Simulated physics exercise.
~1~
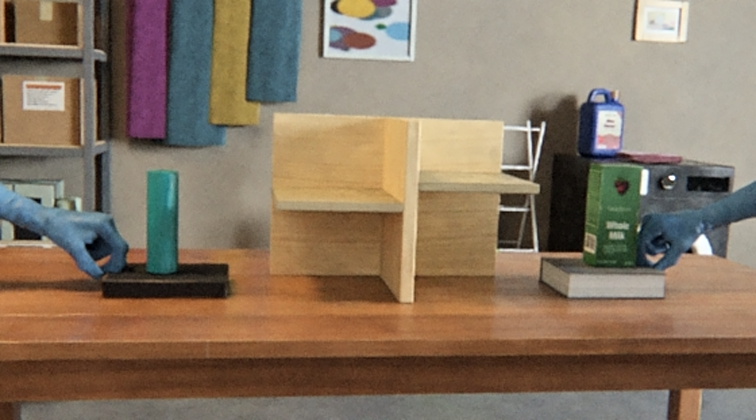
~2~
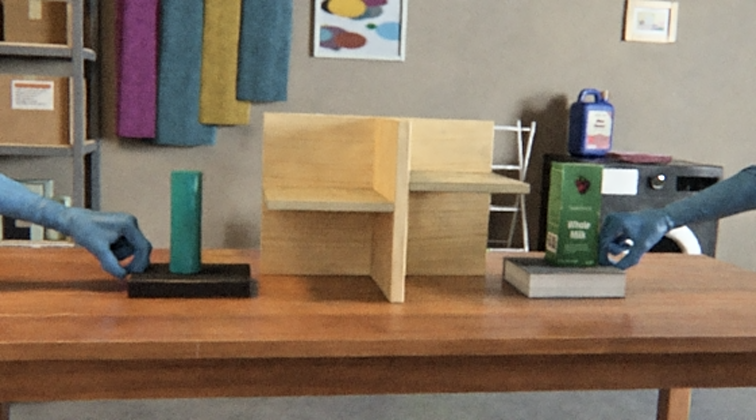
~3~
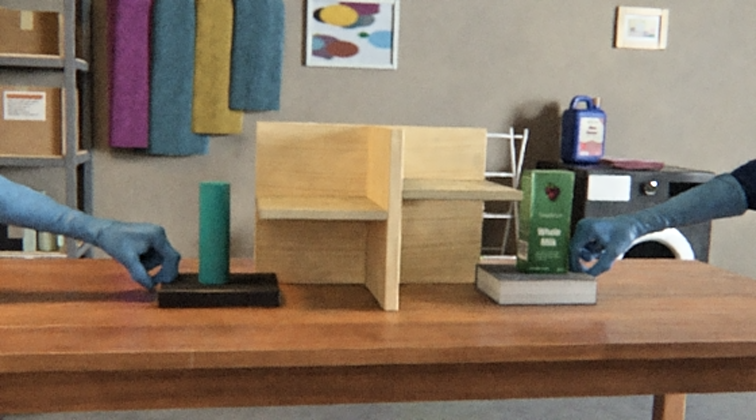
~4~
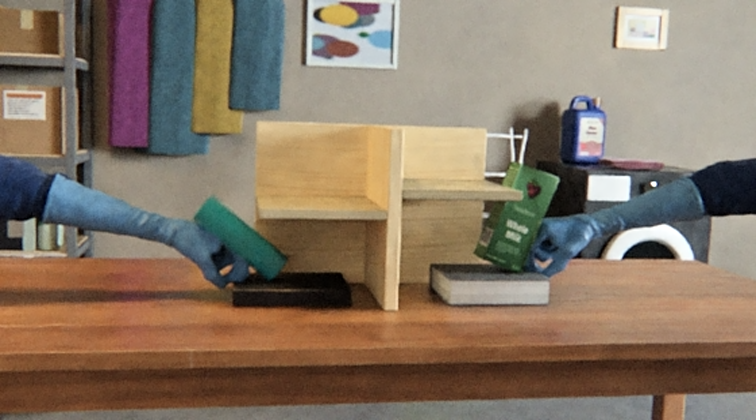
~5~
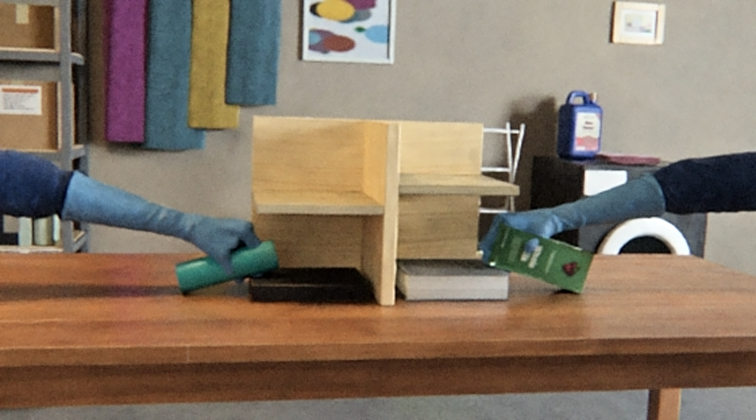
A black board carrying an upright turquoise candle and a grey book carrying a green milk carton are pushed toward a wooden shelf on a table, each by a blue-gloved hand. The board slides right while the book slides left, and both loads stay upright at first. As the carriers reach the openings under the shelf, the candle and the carton meet the shelf and lean outward. The hands keep pushing, and both items tip off their spots. Finally, the board and book sit under the shelf, with the candle and carton toppled on their sides beside them.
